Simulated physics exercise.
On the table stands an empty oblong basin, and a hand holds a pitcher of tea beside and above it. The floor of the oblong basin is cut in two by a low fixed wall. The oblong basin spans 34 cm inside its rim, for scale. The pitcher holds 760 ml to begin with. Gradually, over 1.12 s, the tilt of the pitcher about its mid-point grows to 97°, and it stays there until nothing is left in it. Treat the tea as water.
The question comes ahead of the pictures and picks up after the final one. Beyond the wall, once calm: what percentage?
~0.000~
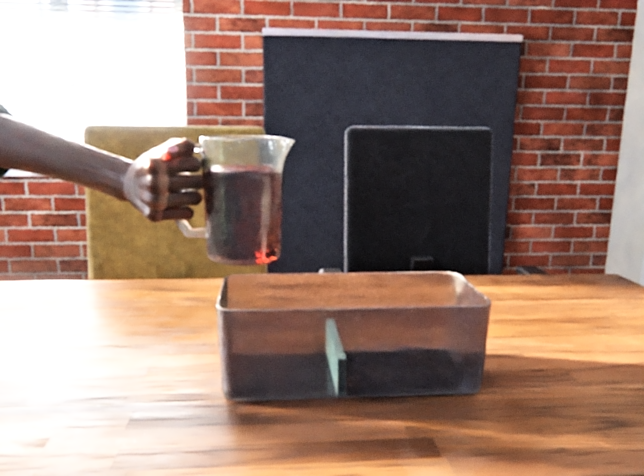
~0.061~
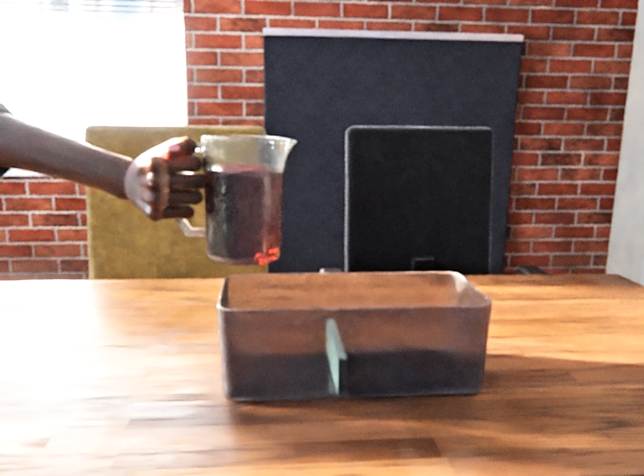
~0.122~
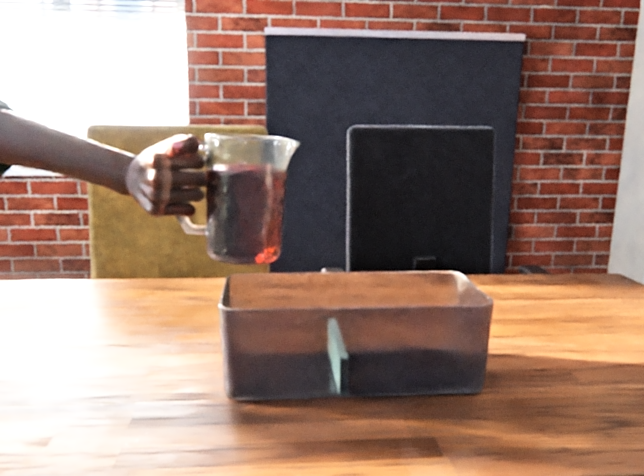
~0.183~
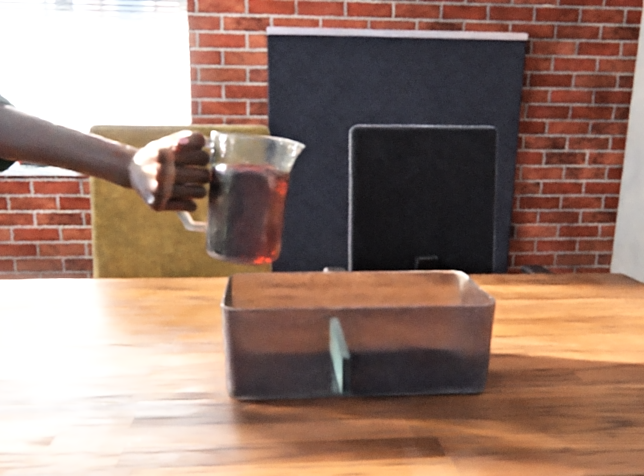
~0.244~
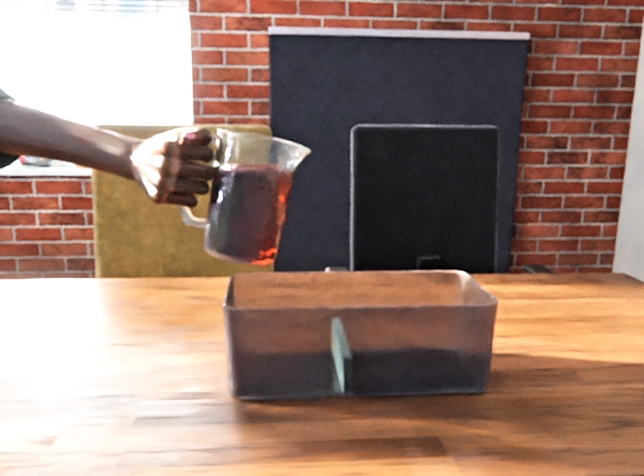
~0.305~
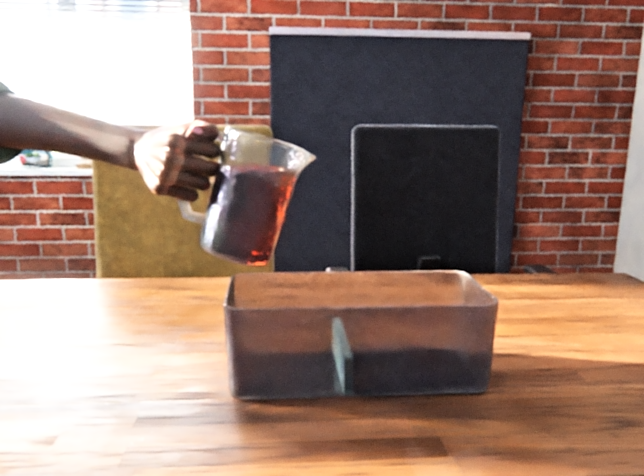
95 out of 100.
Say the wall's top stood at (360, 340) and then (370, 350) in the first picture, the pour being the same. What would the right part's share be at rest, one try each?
Respectively close to 65 and 30 %.
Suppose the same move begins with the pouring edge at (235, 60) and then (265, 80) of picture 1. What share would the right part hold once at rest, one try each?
25 per cent first, 85 per cent second.
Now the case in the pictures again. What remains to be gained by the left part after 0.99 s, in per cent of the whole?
Near 4 in a hundred.
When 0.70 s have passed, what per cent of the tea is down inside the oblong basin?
Fraction in basin: Approx. 1%.
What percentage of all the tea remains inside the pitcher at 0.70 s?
Portion remaining: Approx. 92 per cent.
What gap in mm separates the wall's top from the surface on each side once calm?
Close to 48 mm left and close to 22 mm right.
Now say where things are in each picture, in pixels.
In the first frame, tilt 0°; pouring edge (295, 140); surface from (206, 169) to (281, 169); the oblong basin's rim runs from (222, 292) to (474, 289); the wall's top is at (335, 338).
In the second frame, tilt 1°; pouring edge (296, 140); surface from (207, 169) to (282, 169).
In the third frame, tilt 3°; pouring edge (300, 142); surface from (210, 168) to (284, 169).
In the fourth frame, tilt 6°; pouring edge (305, 145); surface from (213, 168) to (288, 169).
In the fifth frame, tilt 11°; pouring edge (311, 150); surface from (217, 169) to (293, 170).
In the sixth frame, tilt 17°; pouring edge (316, 156); surface from (216, 179) to (297, 170).
Then, 0.70 s in, the tilt is 67° and 92 per cent is still to pour, 0 is left of the wall and 1 right of it.
Then, 0.99 s in, the tilt is 94° and 51 per cent is still to pour, 0 is left of the wall and 32 right of it.
Then, 1.29 s in, the tilt is 97° and 13 per cent is still to pour, 2 is left of the wall and 79 right of it.
Then, 1.62 s in, the tilt is 97° and 2 per cent is still to pour, 2 is left of the wall and 94 right of it.
Finally, 4 per cent lies left of the wall, 95 right of it and 1 outside.
